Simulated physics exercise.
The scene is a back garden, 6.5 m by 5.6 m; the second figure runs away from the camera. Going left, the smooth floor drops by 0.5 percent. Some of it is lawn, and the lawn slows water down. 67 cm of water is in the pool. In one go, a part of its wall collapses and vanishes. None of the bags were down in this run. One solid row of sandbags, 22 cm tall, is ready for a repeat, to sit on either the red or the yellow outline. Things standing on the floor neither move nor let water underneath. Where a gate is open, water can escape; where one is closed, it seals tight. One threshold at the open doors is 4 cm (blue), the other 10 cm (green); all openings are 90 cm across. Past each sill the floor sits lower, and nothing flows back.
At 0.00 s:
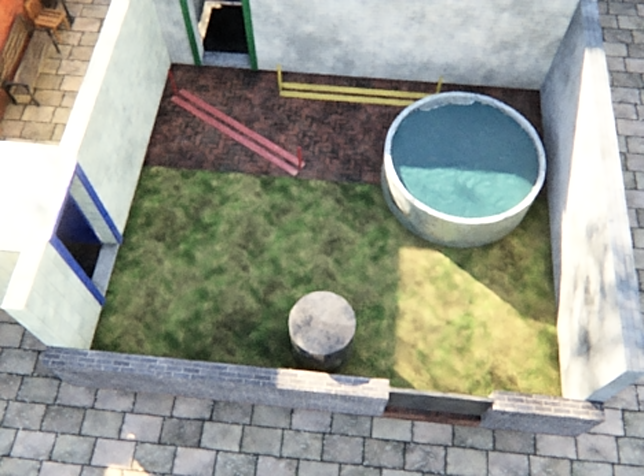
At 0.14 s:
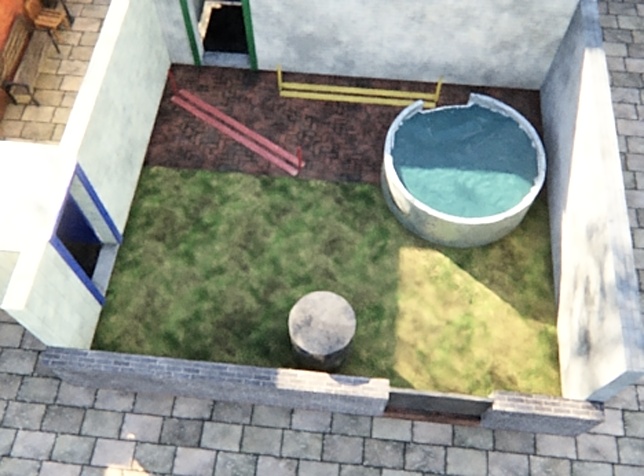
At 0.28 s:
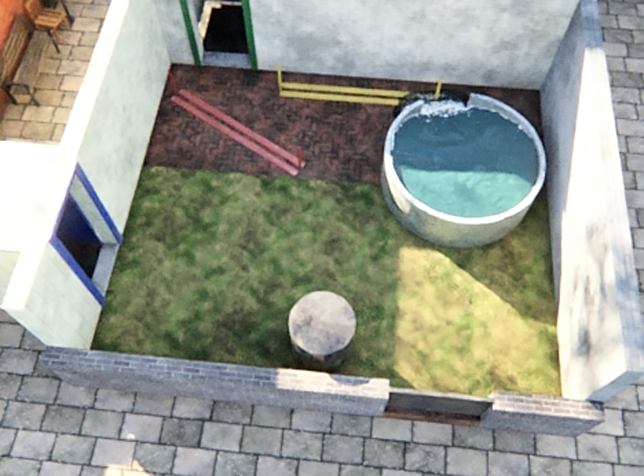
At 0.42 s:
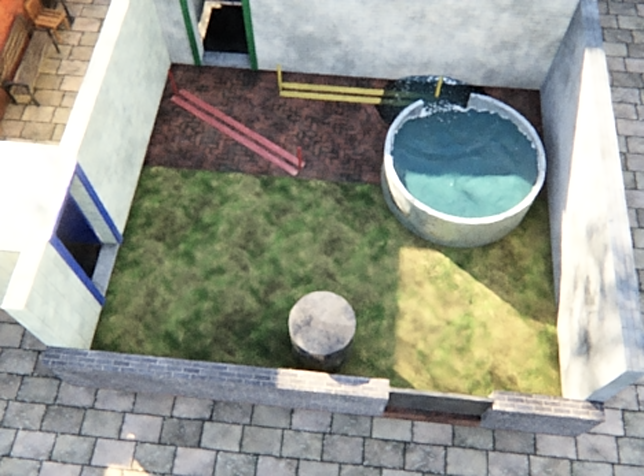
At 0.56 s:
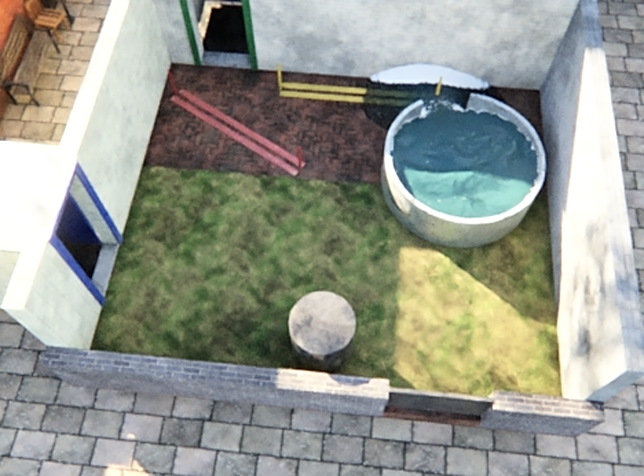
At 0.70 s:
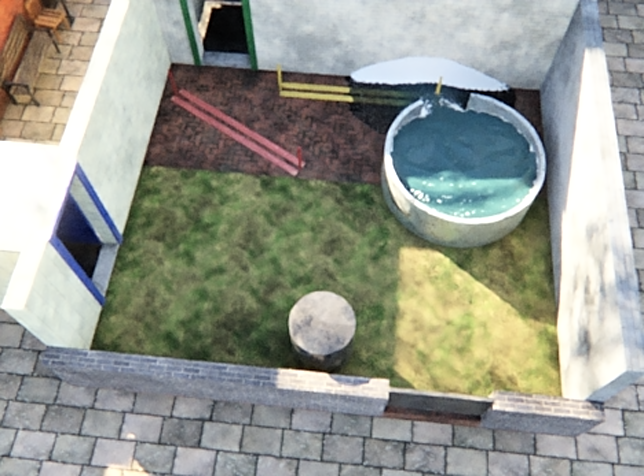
Water pouring through a gap in the far side of a round pool and spreading leftward along the garden's back wall.
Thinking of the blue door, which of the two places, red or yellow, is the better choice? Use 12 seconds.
The better choice is red.
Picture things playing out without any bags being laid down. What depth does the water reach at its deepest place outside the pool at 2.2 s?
I'd say some 40 centimetres at most.
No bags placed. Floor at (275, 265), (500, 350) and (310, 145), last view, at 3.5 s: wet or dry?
Respectively: Clear, clear and covered.
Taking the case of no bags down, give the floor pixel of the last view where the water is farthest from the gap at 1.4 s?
In the last view, it's close to (241, 68).
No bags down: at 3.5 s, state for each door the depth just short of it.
Depth (cm) - blue: 1, green: 5.
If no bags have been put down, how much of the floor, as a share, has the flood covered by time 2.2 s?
I'd guess around 30 in a hundred.
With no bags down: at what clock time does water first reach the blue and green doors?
Blue 3.6 s, green 1.5 s.
After 1.4 s water covers 15 % of the floor and is deepest (48 cm) near (433, 82) in the run without bags; in at the blue door, 0 L with no bags, 0 L with the row on red, 0 L on yellow.
After 2.2 s water covers 30 % of the floor and is deepest (40 cm) near (433, 90) in the run without bags; in at the blue door, 0 L with no bags, 0 L with the row on red, 0 L on yellow.
After 3.5 s water covers 50 % of the floor and is deepest (33 cm) near (433, 82) in the run without bags; in at the blue door, 0 L with no bags, 0 L with the row on red, 0 L on yellow.
After 7.0 s water covers 85 % of the floor and is deepest (20 cm) near (526, 89) in the run without bags; in at the blue door, 10 L with no bags, 0 L with the row on red, 7 L on yellow.
After 12.0 s water covers 100 % of the floor and is deepest (10 cm) near (86, 364) in the run without bags; in at the blue door, 57 L with no bags, 0 L with the row on red, 45 L on yellow.
